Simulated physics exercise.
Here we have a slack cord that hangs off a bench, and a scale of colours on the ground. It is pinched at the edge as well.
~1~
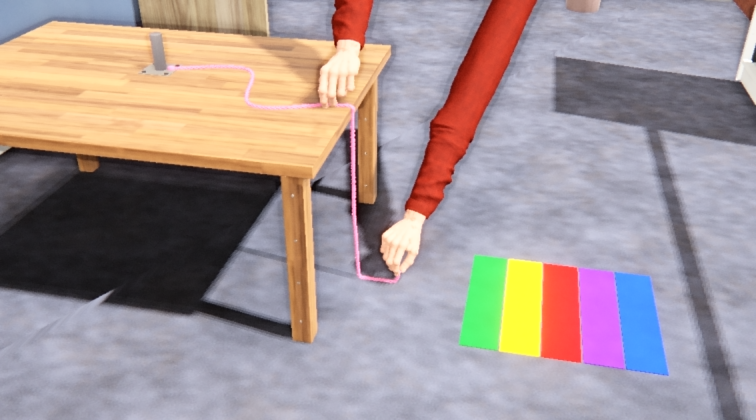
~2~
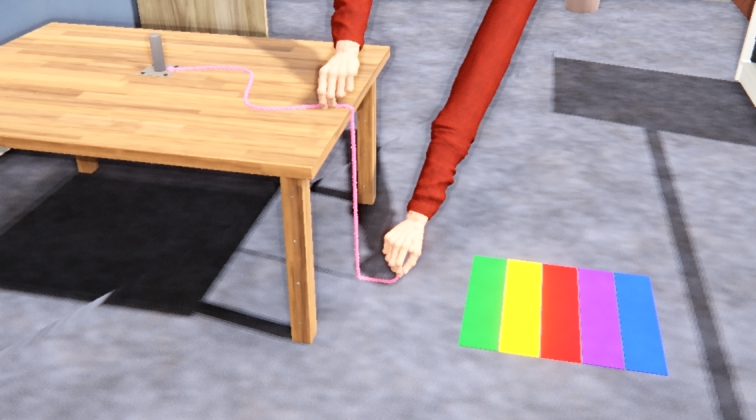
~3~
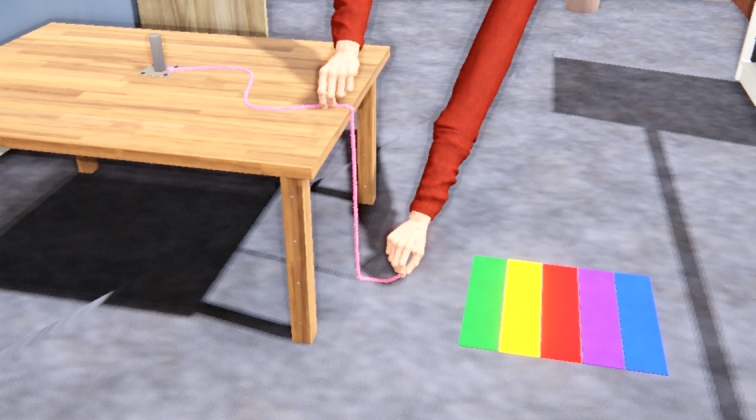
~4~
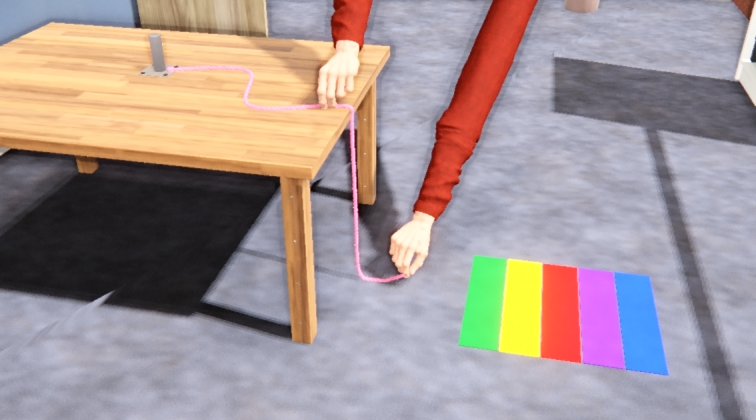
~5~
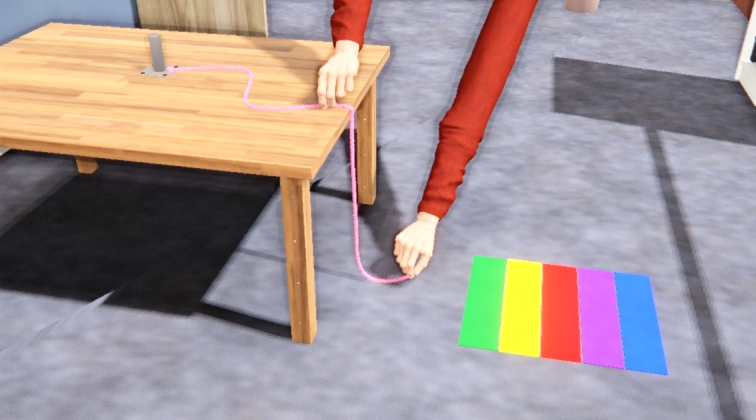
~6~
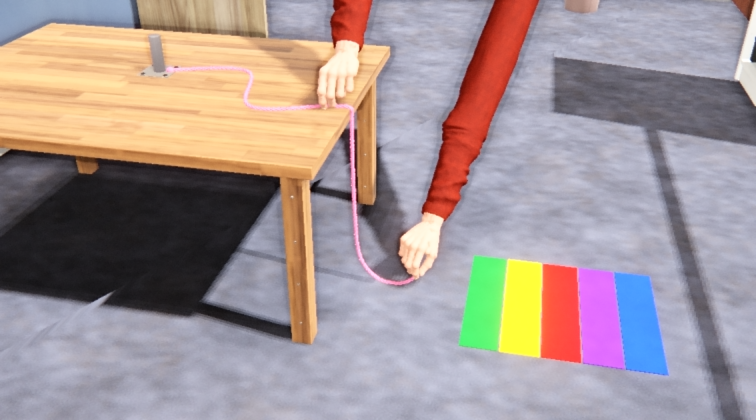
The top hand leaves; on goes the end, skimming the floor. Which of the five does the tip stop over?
Over purple.
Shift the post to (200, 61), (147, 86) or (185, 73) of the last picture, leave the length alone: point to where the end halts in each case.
The places are (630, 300), (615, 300) and (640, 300).
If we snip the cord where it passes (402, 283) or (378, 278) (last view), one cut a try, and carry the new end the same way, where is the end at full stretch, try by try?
In that order: (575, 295) and (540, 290).
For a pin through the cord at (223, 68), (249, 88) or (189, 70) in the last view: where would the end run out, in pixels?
About (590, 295), (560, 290) and (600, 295).
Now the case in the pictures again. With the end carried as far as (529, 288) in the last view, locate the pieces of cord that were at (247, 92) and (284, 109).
They go to (289, 93) and to (355, 109).
Soon after, end near (529, 288); over yellow.
After that, end near (575, 294); over red.
At the stop, end near (603, 298); over purple. The end stops over the purple strip.
